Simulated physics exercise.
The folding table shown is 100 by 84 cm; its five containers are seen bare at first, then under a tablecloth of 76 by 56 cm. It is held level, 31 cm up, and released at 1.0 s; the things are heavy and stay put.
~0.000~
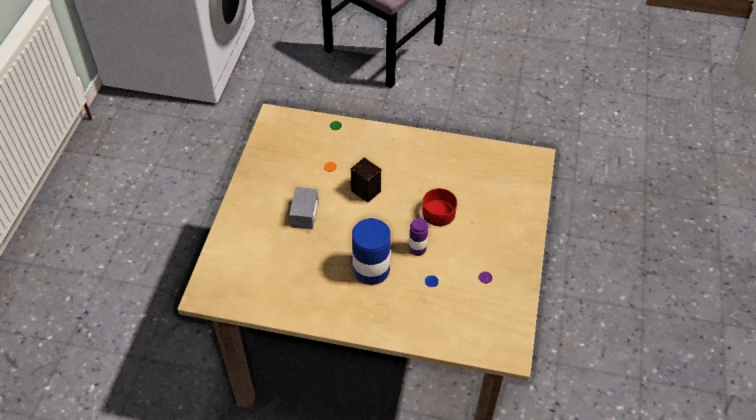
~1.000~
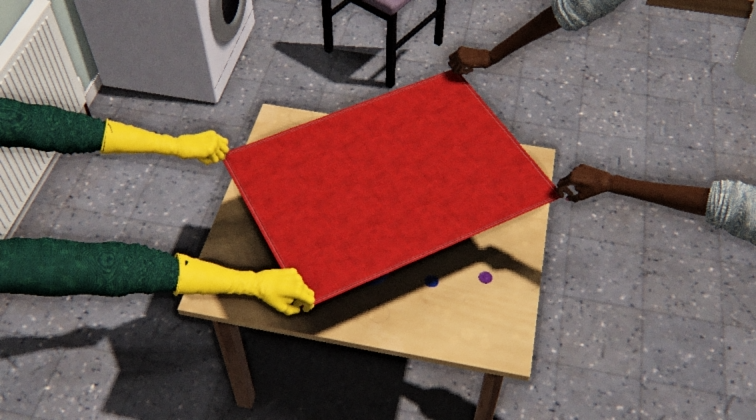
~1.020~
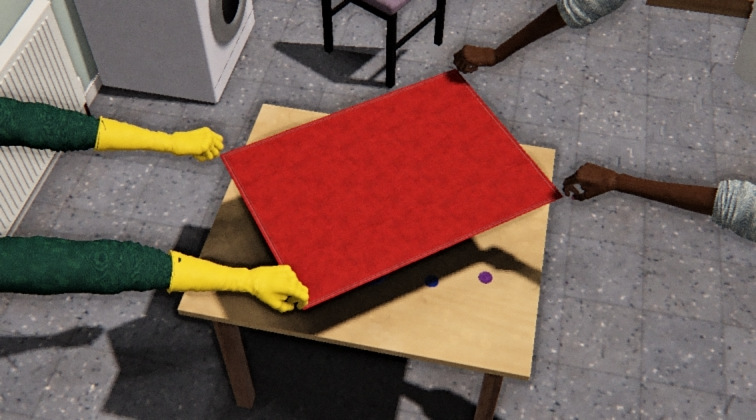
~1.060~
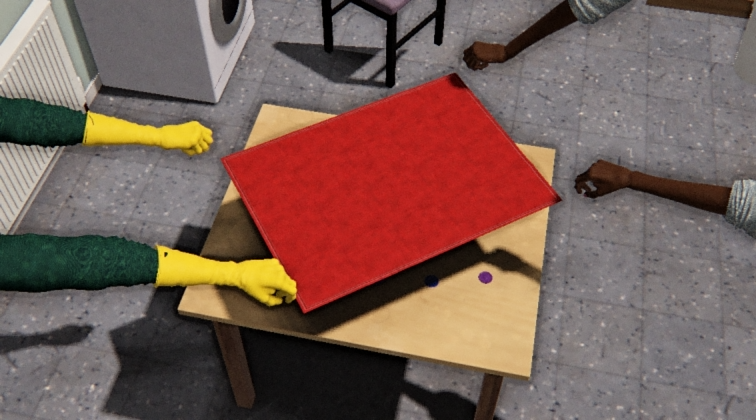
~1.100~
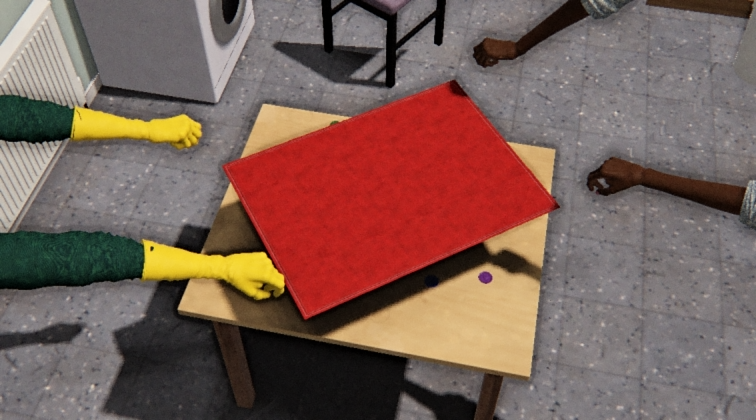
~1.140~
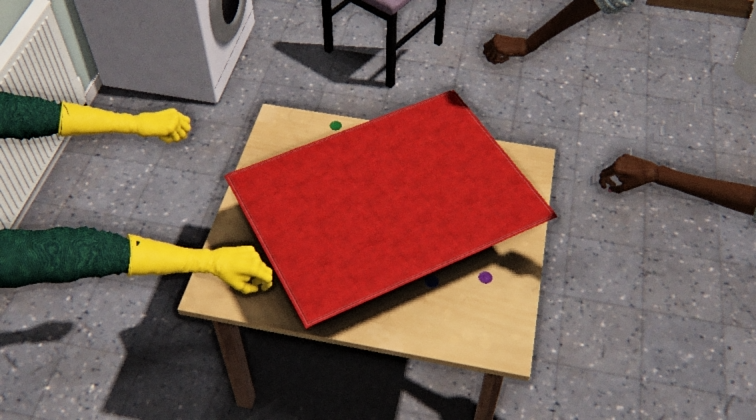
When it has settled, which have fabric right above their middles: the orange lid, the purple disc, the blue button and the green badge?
In order: The orange lid still shows; the purple disc vanishes under it; the blue button ends under the cloth; the green badge remains in the open.
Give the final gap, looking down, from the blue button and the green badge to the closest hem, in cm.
Roughly 5 cm, 24 cm.
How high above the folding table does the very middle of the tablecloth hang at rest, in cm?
Some 15 cm up.
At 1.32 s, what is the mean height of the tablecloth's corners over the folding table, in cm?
Some 0 cm up.
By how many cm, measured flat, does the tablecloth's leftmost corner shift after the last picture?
About 8 cm.
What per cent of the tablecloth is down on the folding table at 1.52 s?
About 20 %.
By 1.3 s, 20 % of it is down, spanning 83 by 79 cm, above purple disc, blue button.
By 1.5 s, 20 % of it is down, spanning 81 by 79 cm, above purple disc, blue button.
By 1.7 s, 25 % of it is down, spanning 80 by 77 cm, above purple disc, blue button.
By 1.9 s, 25 % of it is down, spanning 80 by 78 cm, above purple disc, blue button.
By 2.7 s, 25 % of it is down, spanning 80 by 78 cm, above purple disc, blue button.
